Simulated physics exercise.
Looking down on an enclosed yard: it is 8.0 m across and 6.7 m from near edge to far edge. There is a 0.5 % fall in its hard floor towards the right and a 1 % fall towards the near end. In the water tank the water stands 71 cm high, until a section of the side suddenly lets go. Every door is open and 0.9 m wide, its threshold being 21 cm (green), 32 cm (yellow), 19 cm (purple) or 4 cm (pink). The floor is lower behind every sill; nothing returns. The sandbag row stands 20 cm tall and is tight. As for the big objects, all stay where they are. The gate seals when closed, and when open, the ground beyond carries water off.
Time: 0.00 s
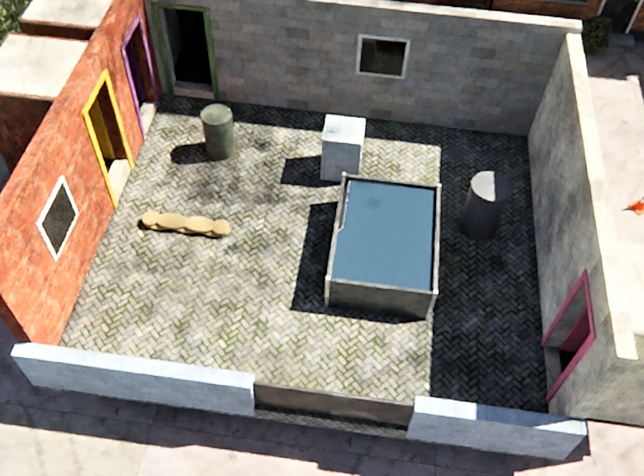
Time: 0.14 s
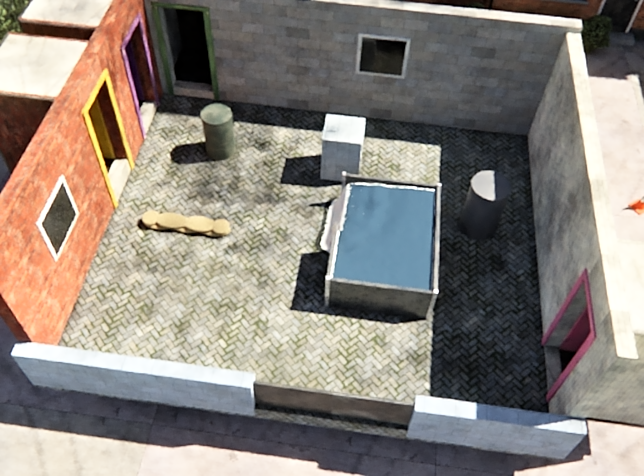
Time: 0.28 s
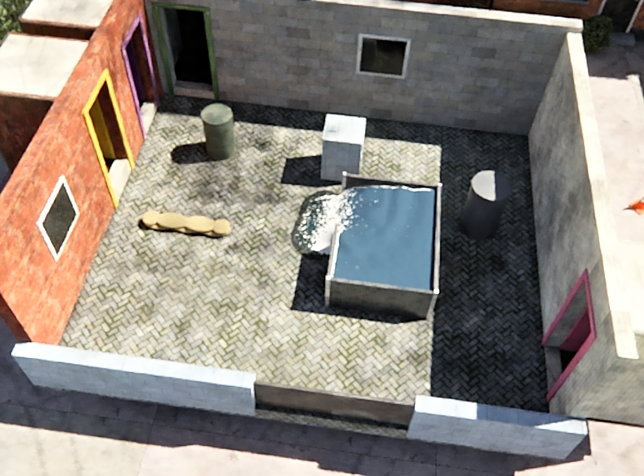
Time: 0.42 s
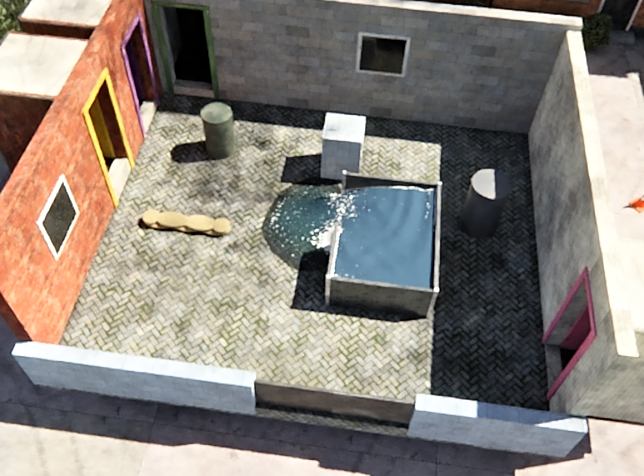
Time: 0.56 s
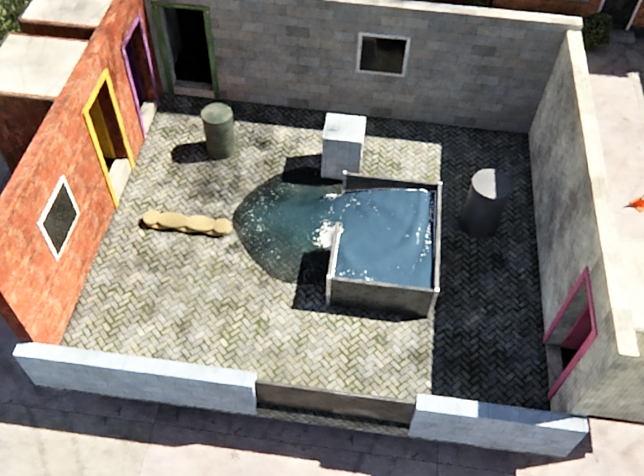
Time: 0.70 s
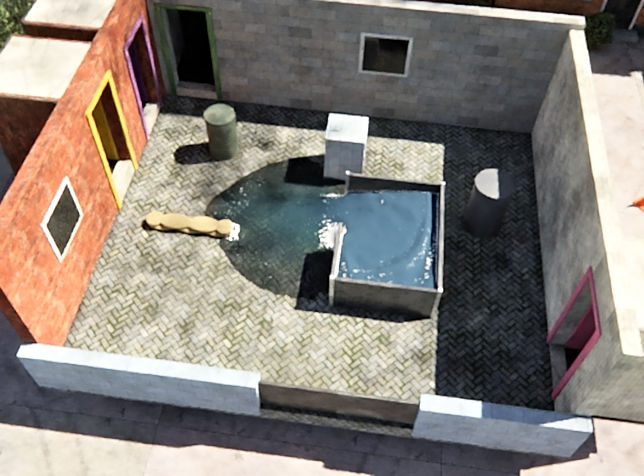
Water bursts from the left side of a grey-walled tank in a paved, walled yard seen from high above, first as a narrow white spill, then as a foaming fan. Around it stand a green cylinder, a white block, a pale slant-topped column and a lumpy tan barrier. The dark sheet spreads leftward, widening across the paving and touching the barrier's near end, while the tank's surface ripples.
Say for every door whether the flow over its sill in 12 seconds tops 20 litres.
In the end green door: Short of the limit. Yellow door: Short of the limit. Purple door: Short of the limit. Pink door: Beyond the limit.
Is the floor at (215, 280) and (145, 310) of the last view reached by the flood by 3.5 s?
Soaked, soaked.
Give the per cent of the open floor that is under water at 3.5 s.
Wet share: Near 45 percent.
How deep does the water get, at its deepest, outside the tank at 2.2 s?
I'd say near 32 centimetres.
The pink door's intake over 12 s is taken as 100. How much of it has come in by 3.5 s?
I'd say close to 0 percent.
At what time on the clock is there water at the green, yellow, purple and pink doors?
Green = 2.2 s, yellow = 1.2 s, purple = 1.8 s, pink = 8.0 s.
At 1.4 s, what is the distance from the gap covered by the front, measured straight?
Roughly 4.4 metres out.
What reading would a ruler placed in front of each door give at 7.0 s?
In centimetres - green: 7, yellow: 12, purple: 8, pink: 0.
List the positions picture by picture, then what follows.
In the first frame, the water tank at (386, 233) is whole and still, 71 cm deep.
In the second frame, the front is at (325, 251), 0.7 m from the gap at (340, 219); 0.3 m2 of floor is under water; 71 cm left at the back of the water tank.
In the third frame, the front is at (300, 247), 0.9 m from the gap at (341, 219); 1.0 m2 of floor is under water; 71 cm left at the back of the water tank.
In the fourth frame, water pours out at (341, 219) and has run 1.4 m, to (267, 232); typically 8 cm deep outside, 69 cm at the water tank's back.
In the fifth frame, the front is at (237, 223), 2.0 m from the gap at (341, 219); 3.8 m2 of floor is under water; 62 cm left at the back of the water tank.
In the sixth frame, water pours out at (344, 219) and has run 2.5 m, to (210, 215); typically 5 cm deep outside, 60 cm at the water tank's back.
After 1.4 s water covers 25 % of the floor and is deepest (38 cm) near (336, 223); green door not reached, yellow door 21 cm at the sill, 0 L in, purple door not reached, pink door not reached.
After 2.2 s water covers 40 % of the floor and is deepest (32 cm) near (136, 170); green door 8 cm at the sill, 0 L in, yellow door 29 cm at the sill, 0 L in, purple door 10 cm at the sill, 0 L in, pink door not reached.
After 3.5 s water covers 45 % of the floor and is deepest (26 cm) near (205, 103); green door 21 cm at the sill, 4 L in, yellow door 20 cm at the sill, 0 L in, purple door 16 cm at the sill, 0 L in, pink door not reached.
After 7.0 s water covers 75 % of the floor and is deepest (14 cm) near (174, 218); green door 7 cm at the sill, 7 L in, yellow door 12 cm at the sill, 0 L in, purple door 8 cm at the sill, 4 L in, pink door not reached.
After 12.0 s water covers 95 % of the floor and is deepest (13 cm) near (482, 424); green door 4 cm at the sill, 7 L in, yellow door 6 cm at the sill, 0 L in, purple door 5 cm at the sill, 5 L in, pink door 9 cm at the sill, 46 L in.
